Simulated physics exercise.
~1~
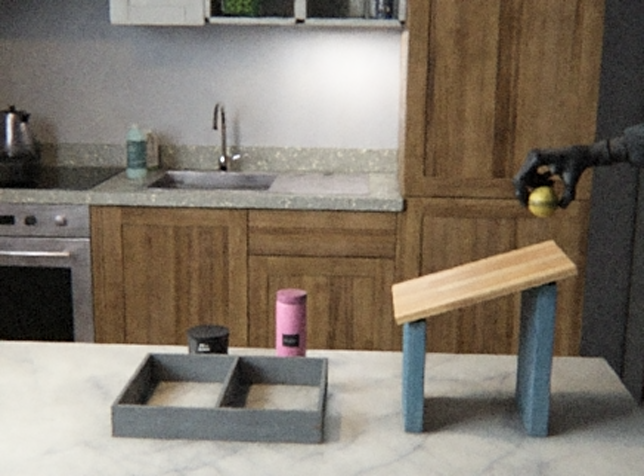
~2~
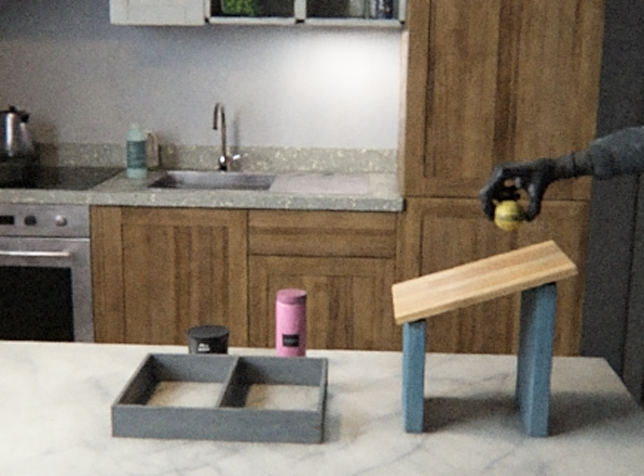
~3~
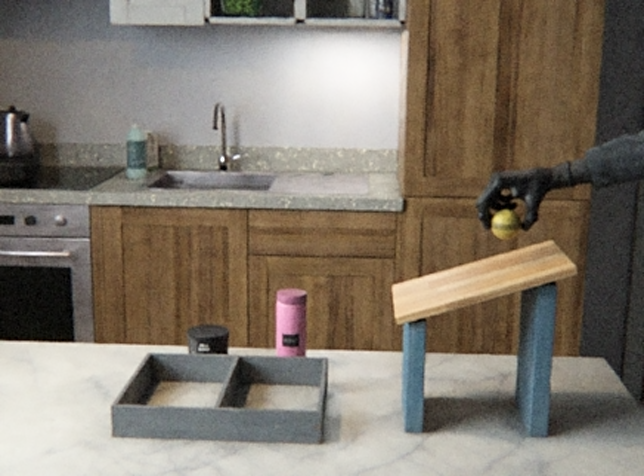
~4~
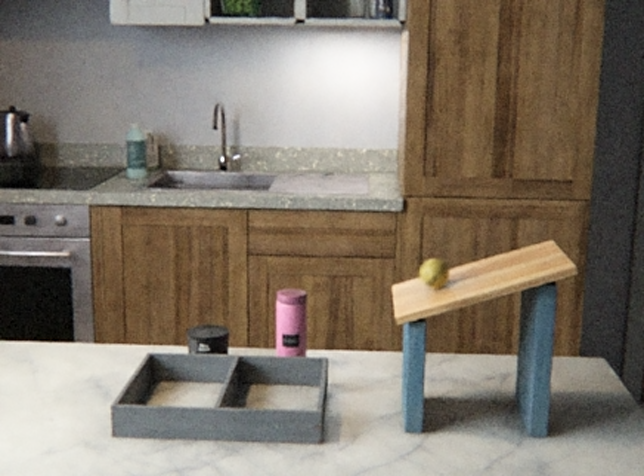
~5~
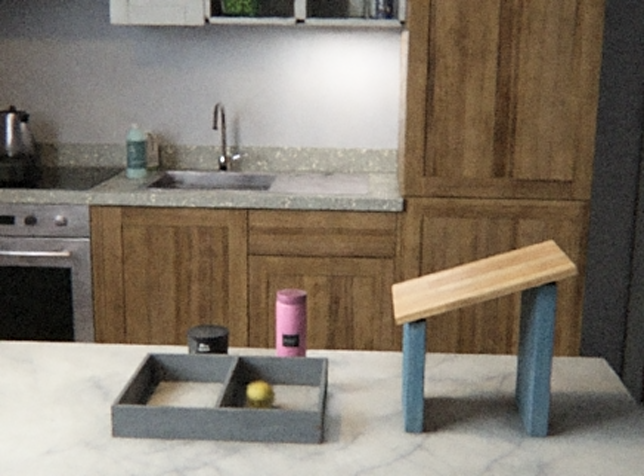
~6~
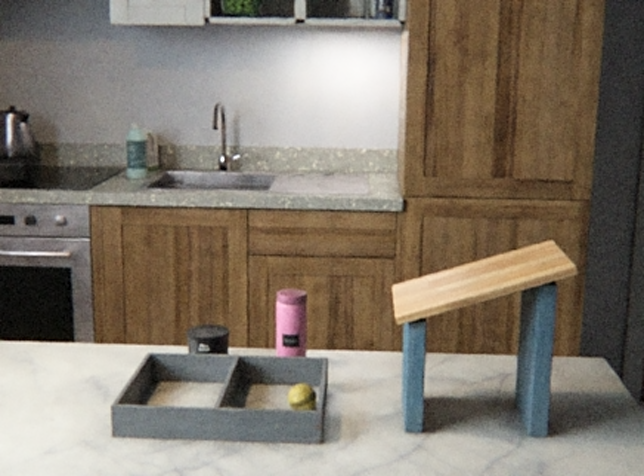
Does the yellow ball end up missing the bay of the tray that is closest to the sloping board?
No, the yellow ball ends up inside the right bay of the grey tray, the one closest to the board.
